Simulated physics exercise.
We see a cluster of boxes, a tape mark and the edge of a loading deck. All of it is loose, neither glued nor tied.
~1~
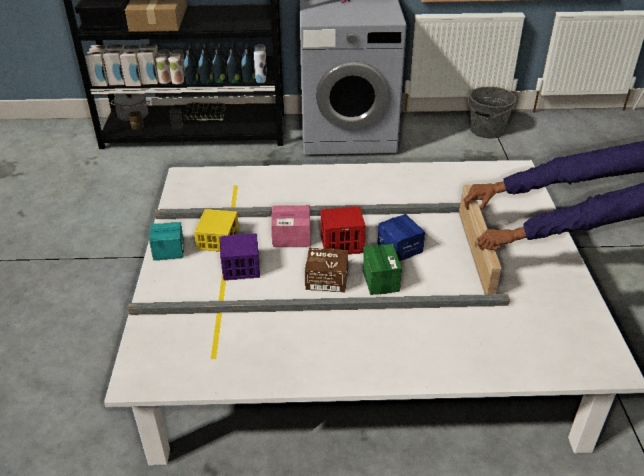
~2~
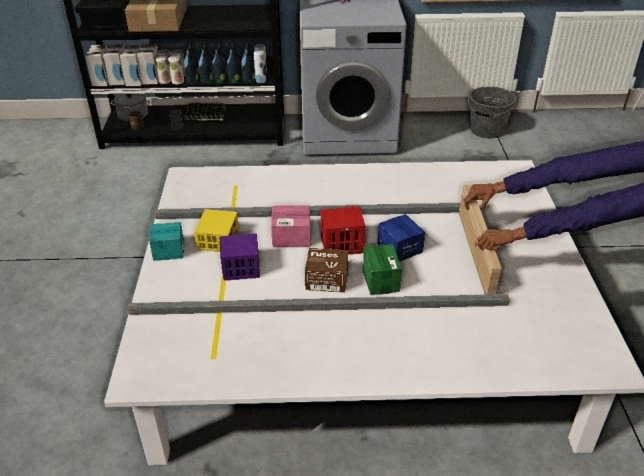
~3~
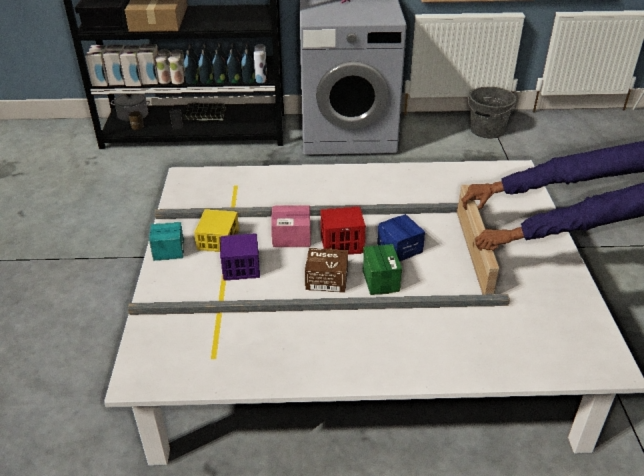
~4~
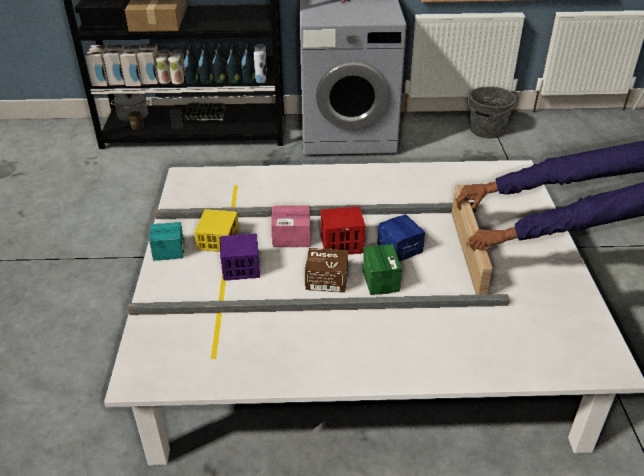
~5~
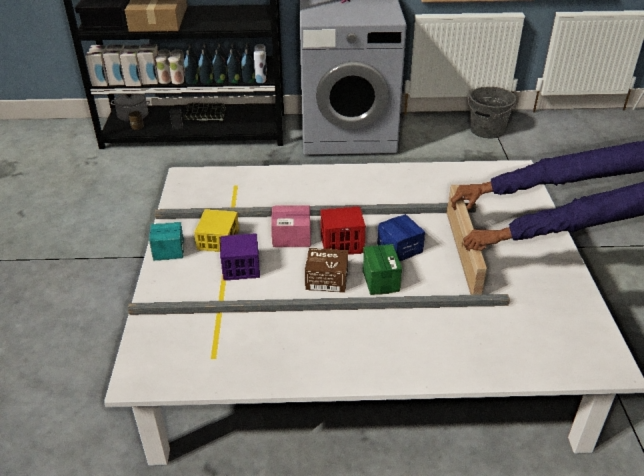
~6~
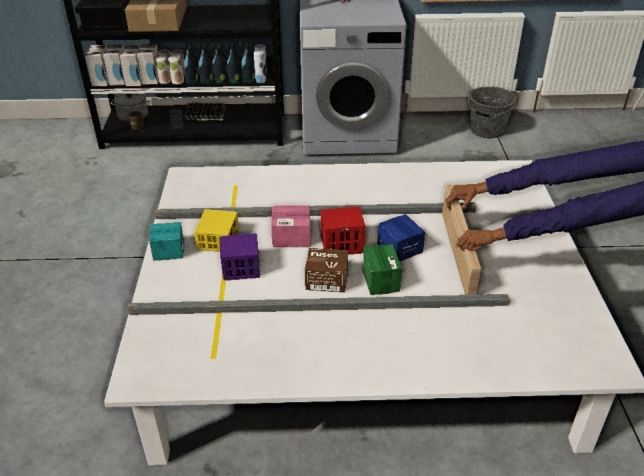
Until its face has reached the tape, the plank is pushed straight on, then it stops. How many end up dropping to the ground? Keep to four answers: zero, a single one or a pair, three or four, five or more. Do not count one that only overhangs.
I reckon the ones pushed off reach three but not past four.
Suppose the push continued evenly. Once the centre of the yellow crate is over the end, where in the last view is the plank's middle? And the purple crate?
For the yellow crate at (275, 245), for the purple crate at (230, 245).
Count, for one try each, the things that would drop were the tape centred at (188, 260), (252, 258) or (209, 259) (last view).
The three tries give 6, 2 and 4.
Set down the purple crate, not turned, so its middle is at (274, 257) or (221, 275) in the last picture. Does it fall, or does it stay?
First it does not drop, second it does not stay.
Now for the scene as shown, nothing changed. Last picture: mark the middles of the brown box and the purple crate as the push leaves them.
Final spots - brown box (171, 276), purple crate (141, 256).
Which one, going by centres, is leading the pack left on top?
Foremost is the purple crate.
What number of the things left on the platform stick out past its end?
Number: 1.
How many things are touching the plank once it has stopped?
2 are in contact with it.
Early on, none off yet; turquoise parcel at rest near (167, 241); yellow crate at rest near (217, 231); purple crate at rest near (240, 257).
Finally, the number that fall off is three or four; lost, pink parcel, yellow crate and turquoise parcel.
